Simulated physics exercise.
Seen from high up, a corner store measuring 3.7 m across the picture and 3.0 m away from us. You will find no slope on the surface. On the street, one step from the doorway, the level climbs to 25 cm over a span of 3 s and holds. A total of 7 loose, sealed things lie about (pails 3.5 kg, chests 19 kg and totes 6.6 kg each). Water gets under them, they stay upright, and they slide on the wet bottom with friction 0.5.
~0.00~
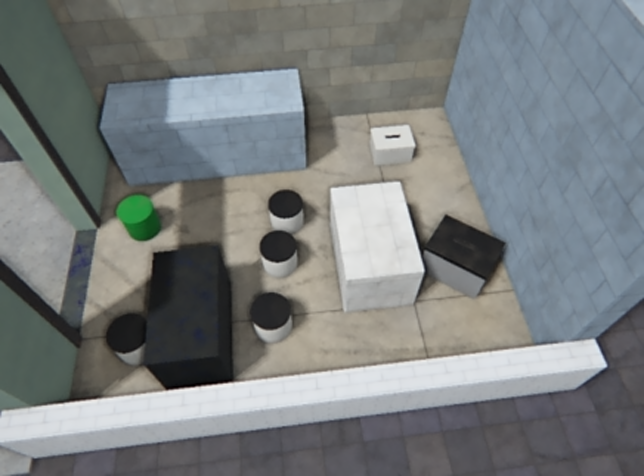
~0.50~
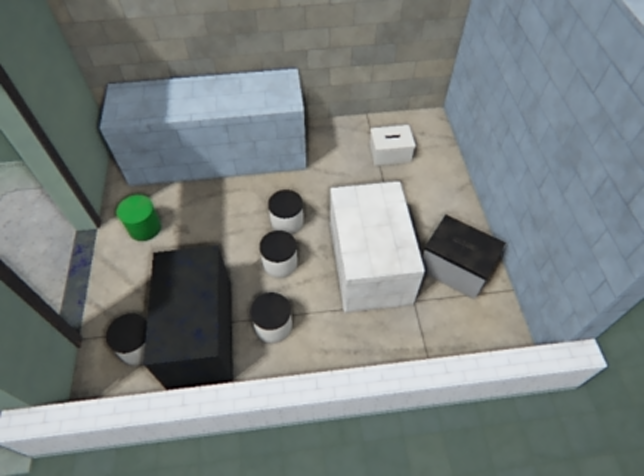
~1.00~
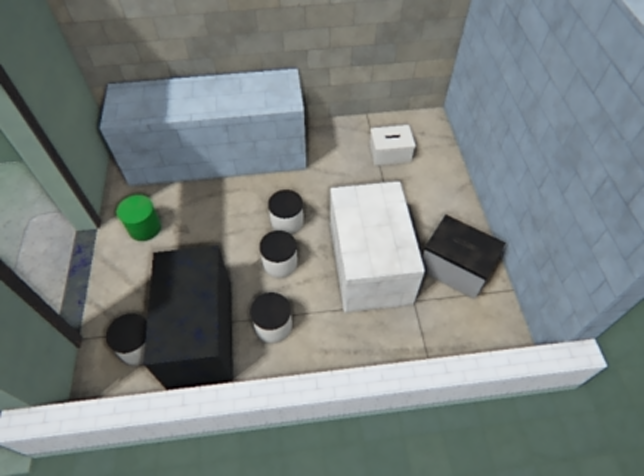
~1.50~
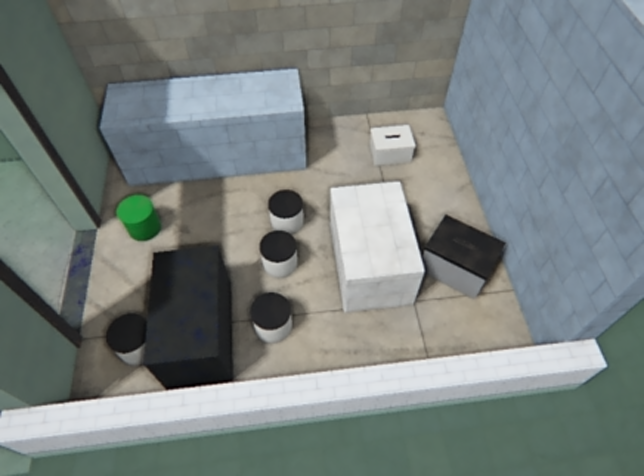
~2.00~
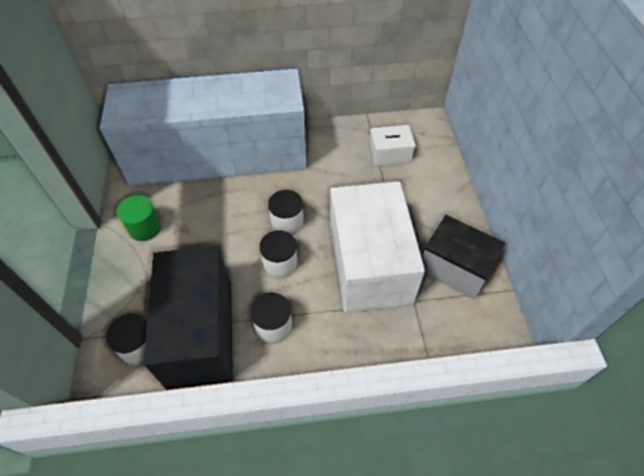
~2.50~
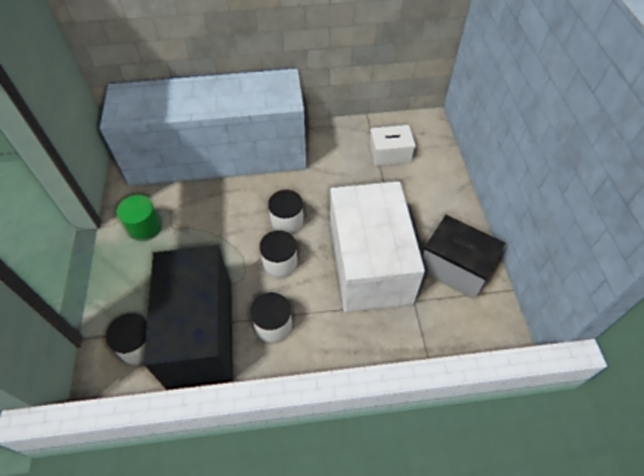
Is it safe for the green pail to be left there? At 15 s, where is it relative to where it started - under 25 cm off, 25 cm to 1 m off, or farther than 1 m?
Movement: Major.
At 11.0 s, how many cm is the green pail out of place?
About 300 cm by then.
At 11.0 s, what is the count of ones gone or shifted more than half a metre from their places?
At that time I count 5.
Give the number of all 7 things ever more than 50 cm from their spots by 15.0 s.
It adds up to 6.
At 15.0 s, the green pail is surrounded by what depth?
Somewhere close to 21 cm.
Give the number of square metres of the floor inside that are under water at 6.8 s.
That flooded area is roughly 9.0 m2.
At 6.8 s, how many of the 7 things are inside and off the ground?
Count at that moment: 6.
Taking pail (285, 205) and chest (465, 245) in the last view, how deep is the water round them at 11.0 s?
I'd estimate 18 cm for the first and 16 cm for the second.
After 3.5 s the green pail is near (160, 175), 0.4 m from its start, aground; 0 afloat.
After 6.8 s the green pail is near (474, 173), 3.1 m from its start, afloat; 6 afloat.
After 11.0 s the green pail is near (462, 307), 2.9 m from its start, afloat; 7 afloat.
After 15.0 s the green pail is near (282, 355), 2.0 m from its start, afloat; 7 afloat.
